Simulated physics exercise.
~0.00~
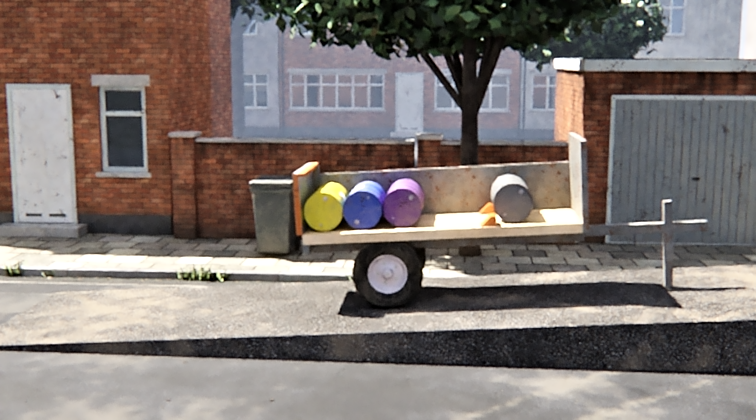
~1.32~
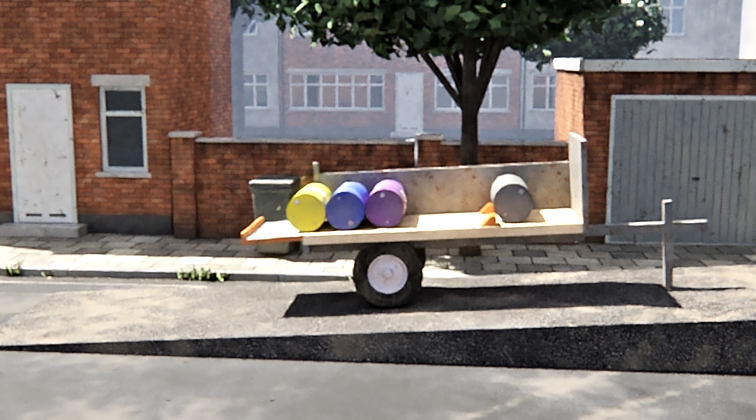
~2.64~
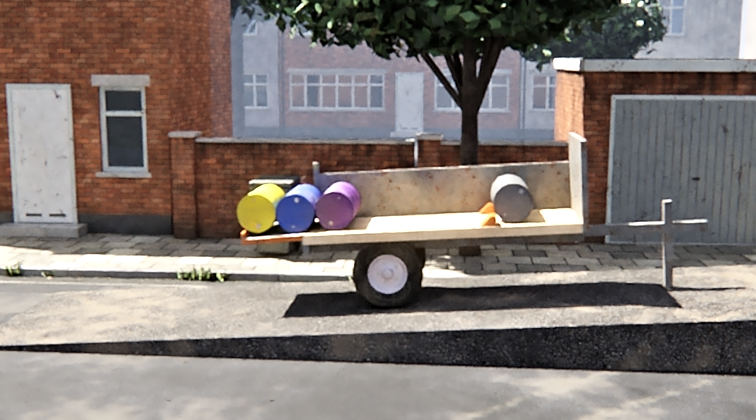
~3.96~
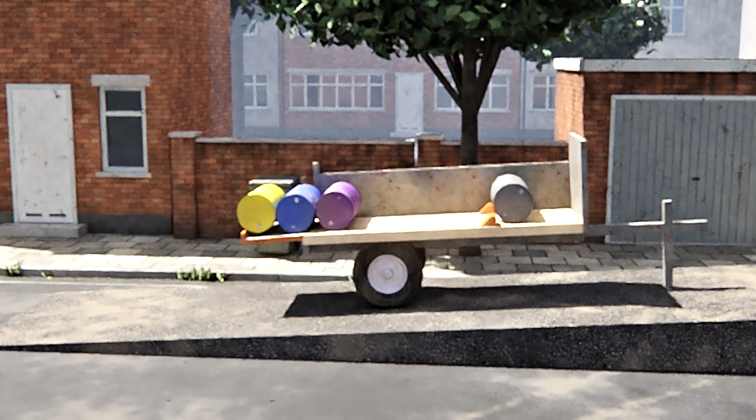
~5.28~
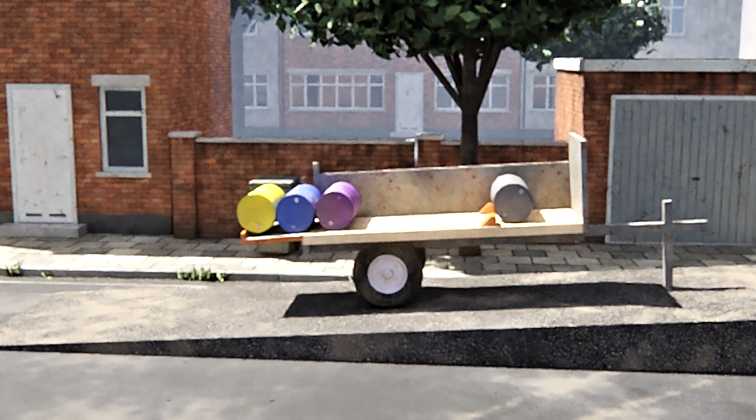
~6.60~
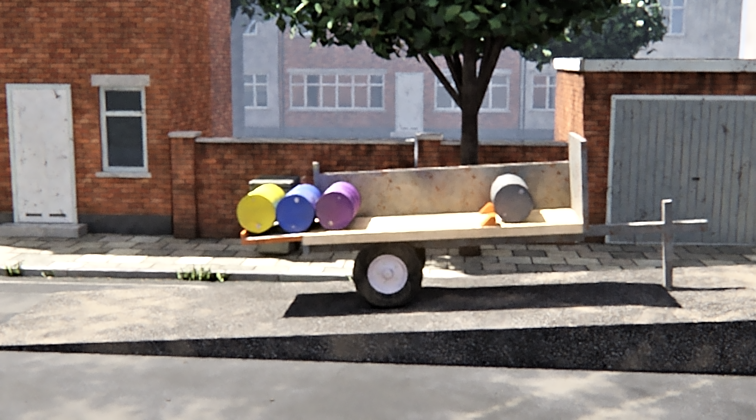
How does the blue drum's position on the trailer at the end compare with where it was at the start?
It starts on the trailer bed, just above and left of the wheel, and ends farther left, resting on the lowered tailgate. It is still between the yellow and purple drums.
